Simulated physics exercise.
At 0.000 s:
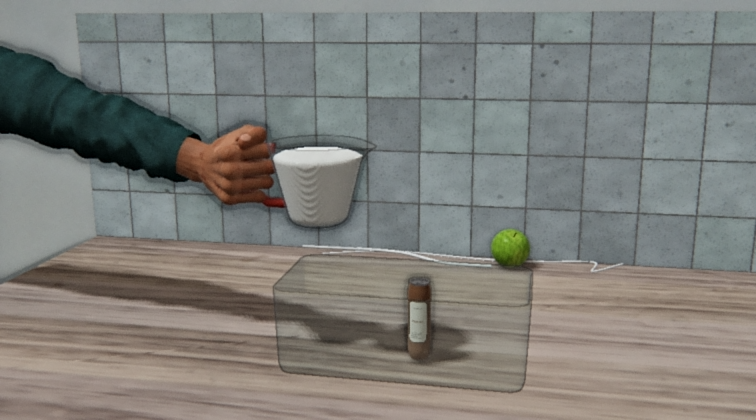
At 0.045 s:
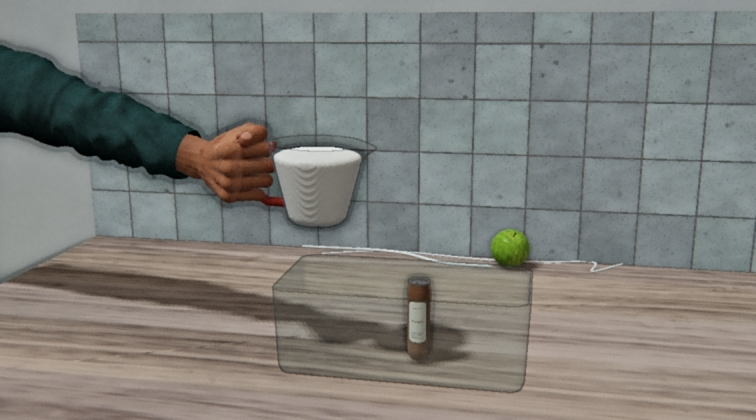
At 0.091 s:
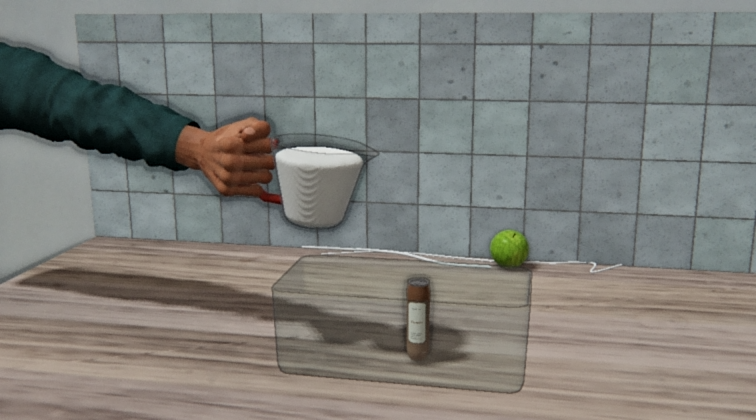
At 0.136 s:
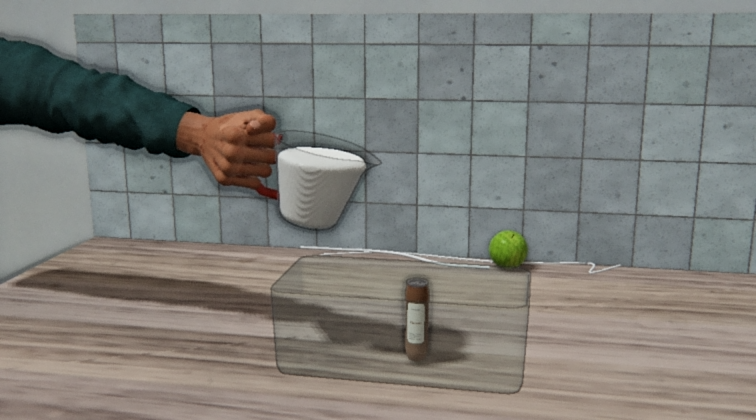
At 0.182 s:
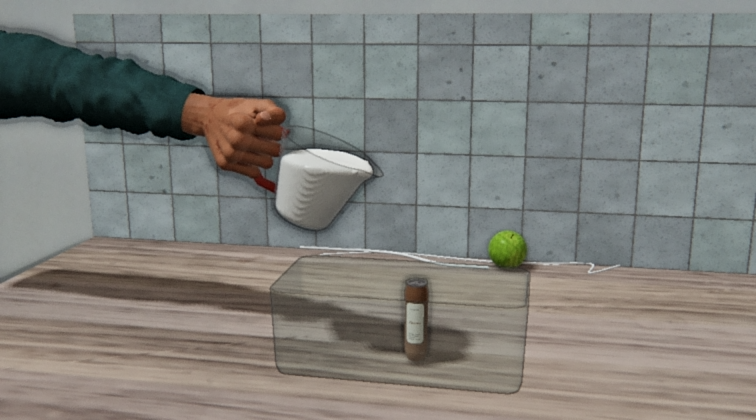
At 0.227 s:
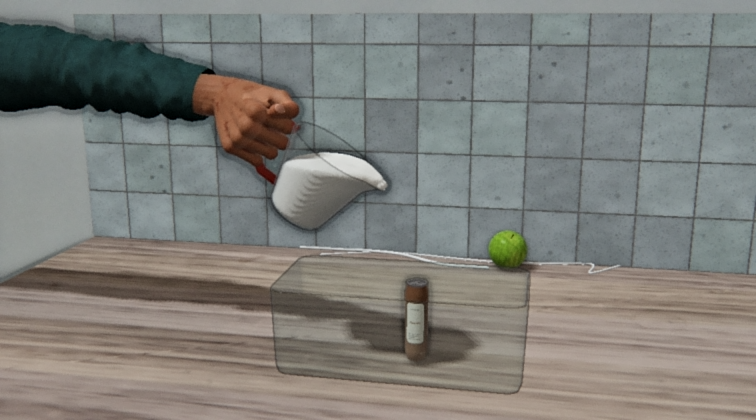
An arm in a dark green sleeve reaches in from the left, seen from the front and slightly above a wood-grain counter backed by grey-green tiles. Its hand grips the red handle of a clear jug of white liquid above an empty see-through basin, with a small brown container in front and a green ball behind. The hand steadily tilts the jug rightwards, and the liquid slides up to its spout while the camera stays still.
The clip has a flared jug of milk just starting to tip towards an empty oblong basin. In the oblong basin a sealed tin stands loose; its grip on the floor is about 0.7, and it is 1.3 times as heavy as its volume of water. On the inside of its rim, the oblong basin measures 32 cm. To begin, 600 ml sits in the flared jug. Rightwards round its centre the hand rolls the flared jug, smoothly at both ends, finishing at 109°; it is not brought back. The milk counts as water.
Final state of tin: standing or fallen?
It tumbles.
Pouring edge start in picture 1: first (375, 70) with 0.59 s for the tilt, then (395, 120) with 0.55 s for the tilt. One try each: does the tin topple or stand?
First it topples; then it goes over.
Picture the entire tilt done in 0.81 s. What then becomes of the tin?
Outcome - the tin ends up overturned.
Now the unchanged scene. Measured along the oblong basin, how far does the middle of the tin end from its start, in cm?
Roughly 8.0 cm.
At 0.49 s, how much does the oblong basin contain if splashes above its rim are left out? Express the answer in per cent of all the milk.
I reckon close to 44 percent of it.
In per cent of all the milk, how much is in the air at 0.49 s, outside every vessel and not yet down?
Estimate: Some 24 % of the total.
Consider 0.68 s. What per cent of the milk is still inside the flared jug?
I'd estimate some 2 per cent.
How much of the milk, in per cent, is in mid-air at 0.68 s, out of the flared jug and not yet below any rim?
About 3 % of the total.
Then, 0.49 s in, the tilt is 101° and 31 per cent is still to pour; the tin stands where it began.
Then, 0.68 s in, the tilt is 109° and 2 per cent is still to pour; the tin leans 17°.
Then, 0.87 s in, the tilt is 109° and 0 per cent is still to pour; the tin lies on its side.
Then, 1.09 s in, the tilt is 109° and 0 per cent is still to pour; the tin lies on its side.
Finally, the tin lies on its side.
